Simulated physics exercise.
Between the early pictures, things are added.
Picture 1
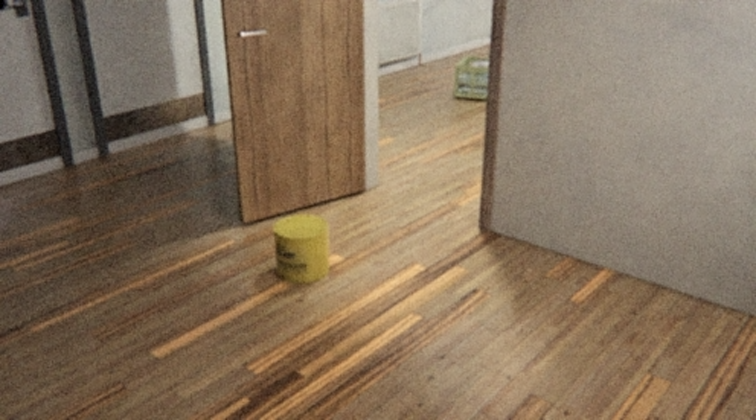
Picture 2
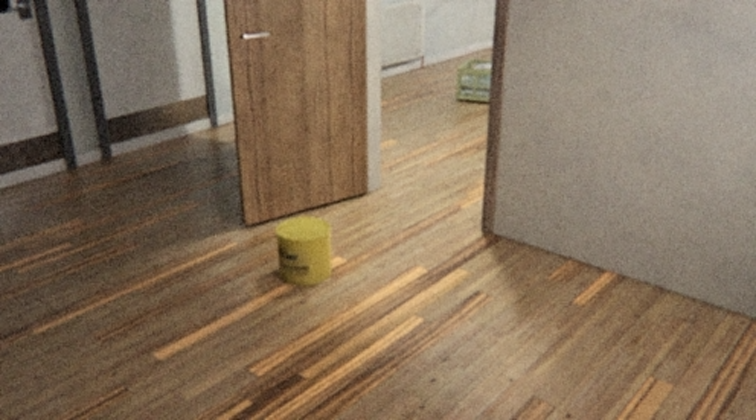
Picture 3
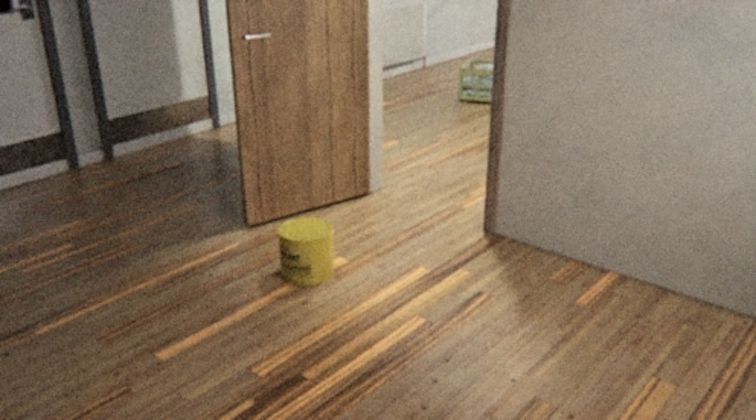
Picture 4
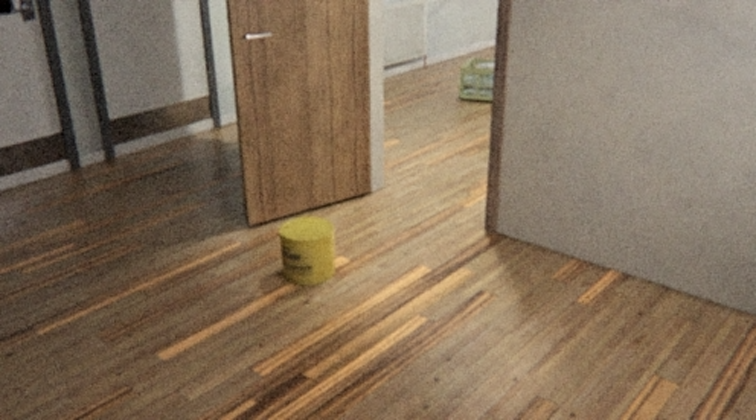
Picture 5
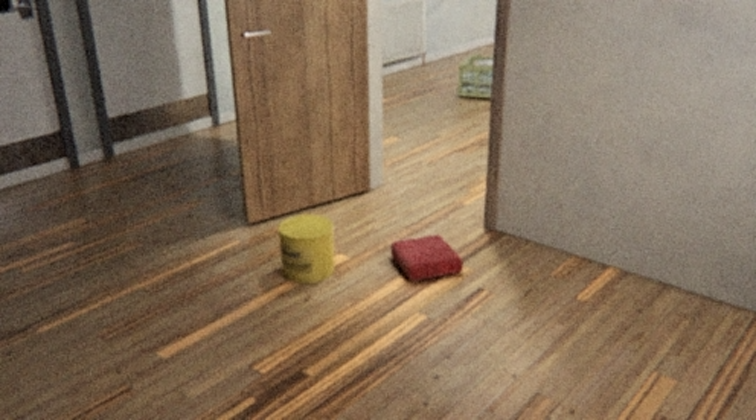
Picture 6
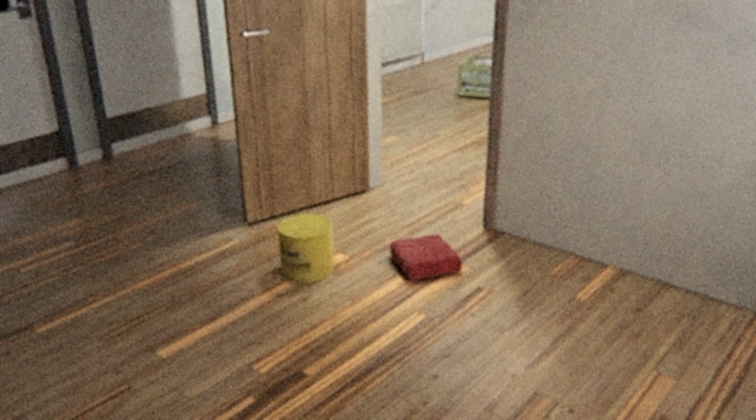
At the start, a yellow pail sits on a wooden floor near a wide-open door, with a grey wall to the right. The pail and door stay still, then a red cushion appears on the floor to the right of the pail, and both rest there without moving.
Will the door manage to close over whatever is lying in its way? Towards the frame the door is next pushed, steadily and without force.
Yes.
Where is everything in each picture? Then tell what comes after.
Door wide open and still; yellow pail (302, 249), in the first picture.
Door wide open and still; yellow pail (304, 251), in the second picture.
Door wide open and still; yellow pail (306, 251), in the third picture.
Door wide open and still; yellow pail (308, 251), in the fourth picture.
Door wide open and still; yellow pail (307, 249), in the fifth picture.
Door wide open and still; red cushion (425, 256); yellow pail (306, 248), in the sixth picture.
Then, 0.70 s past the last view, door 84° open.
Then, 1.30 s past the last view, door 48° open.
Then, 1.80 s past the last view, door 16° open.
Finally, door 0° open; both still in place. Final places as the last picture's camera would see them, red cushion near (425, 256).
